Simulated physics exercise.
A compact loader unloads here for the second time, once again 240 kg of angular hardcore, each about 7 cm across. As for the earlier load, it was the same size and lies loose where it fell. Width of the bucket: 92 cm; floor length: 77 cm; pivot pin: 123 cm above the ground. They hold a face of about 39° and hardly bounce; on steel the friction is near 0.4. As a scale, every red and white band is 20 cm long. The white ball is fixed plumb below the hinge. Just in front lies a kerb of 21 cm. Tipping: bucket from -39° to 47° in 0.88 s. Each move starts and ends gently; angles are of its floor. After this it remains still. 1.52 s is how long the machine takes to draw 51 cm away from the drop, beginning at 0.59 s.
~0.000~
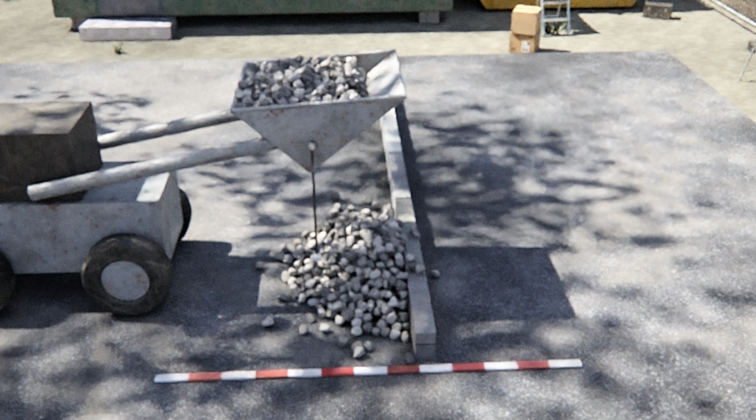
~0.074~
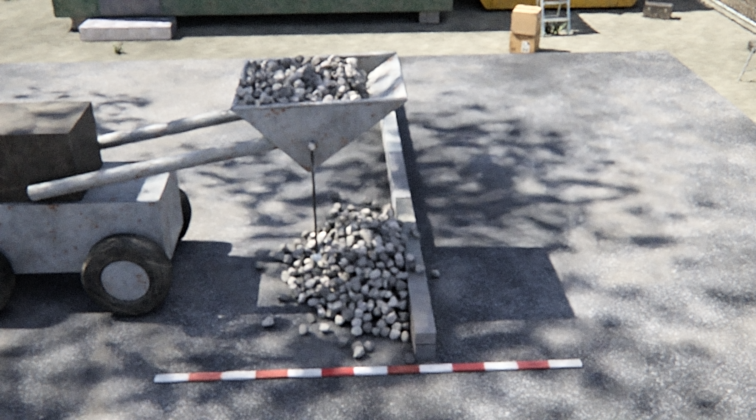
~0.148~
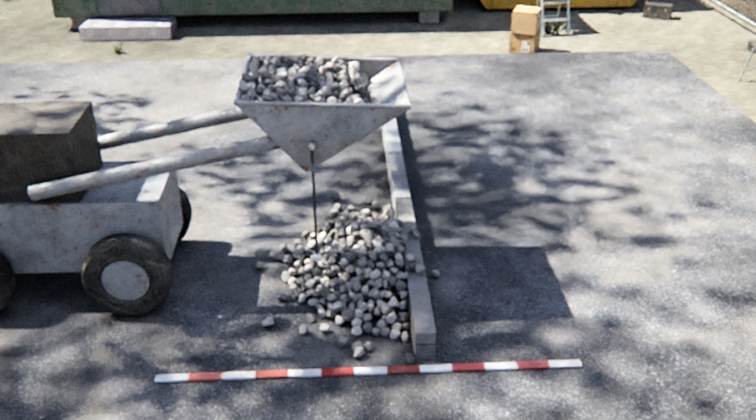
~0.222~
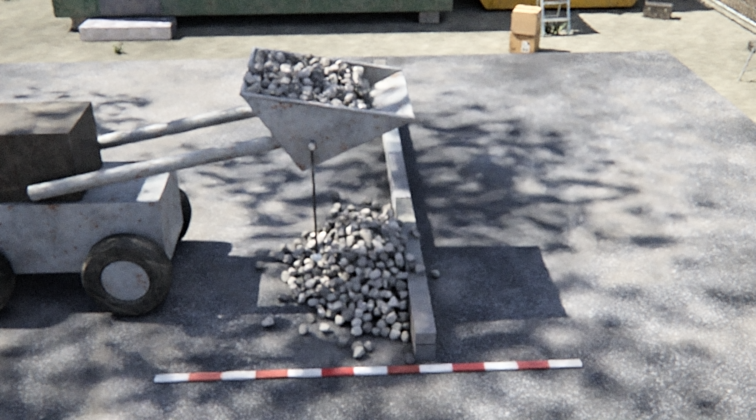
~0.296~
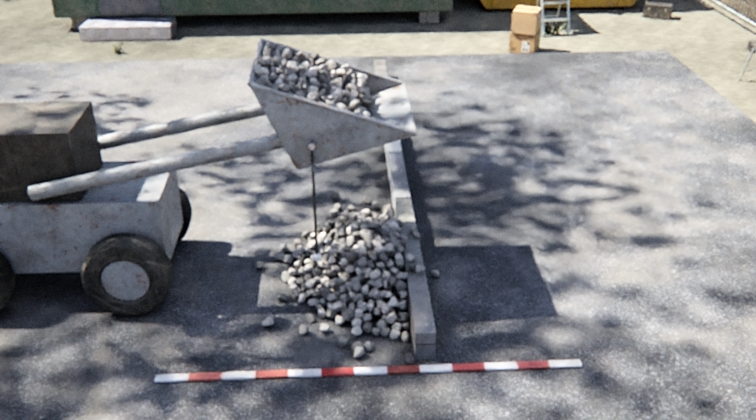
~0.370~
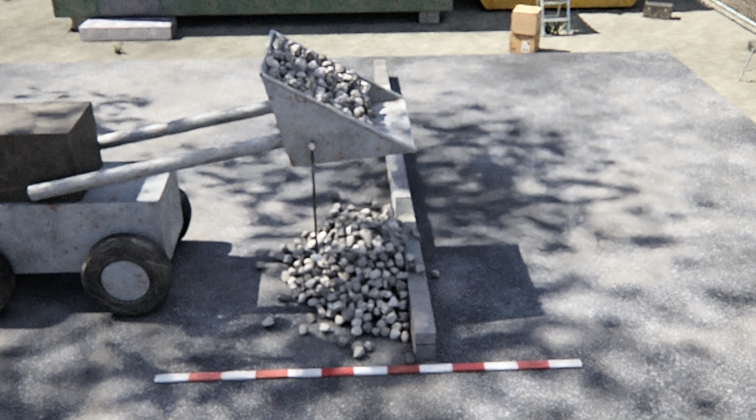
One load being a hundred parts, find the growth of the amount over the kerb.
A growth of about 30 parts in a hundred.
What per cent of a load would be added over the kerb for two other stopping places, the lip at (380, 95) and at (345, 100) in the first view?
Near 10 in a hundred, then near 0 in a hundred.
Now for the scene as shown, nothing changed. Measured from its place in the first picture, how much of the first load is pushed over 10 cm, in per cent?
I'd put it at about 5 per cent.
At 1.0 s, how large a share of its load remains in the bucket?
Estimate: 45 % remaining inside, roughly.
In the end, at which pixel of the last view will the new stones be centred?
They settle centred around (388, 249).
After 0.7 s the floor is at 34°; in per cent of one load, 100 in the bucket, 100 on this side of the kerb; the foremost stones are at (414, 248).
After 1.0 s the floor is at 47°; in per cent of one load, 46 in the bucket, 153 on this side of the kerb; the foremost stones are at (419, 238).
After 2.6 s the floor is at 47°; in per cent of one load, 0 in the bucket, 170 on this side of the kerb, 30 over the kerb; the foremost stones are at (576, 259).
After 5.0 s the floor is at 47°; in per cent of one load, 0 in the bucket, 170 on this side of the kerb, 30 over the kerb; the foremost stones are at (576, 259). Net gain over the kerb, 30.
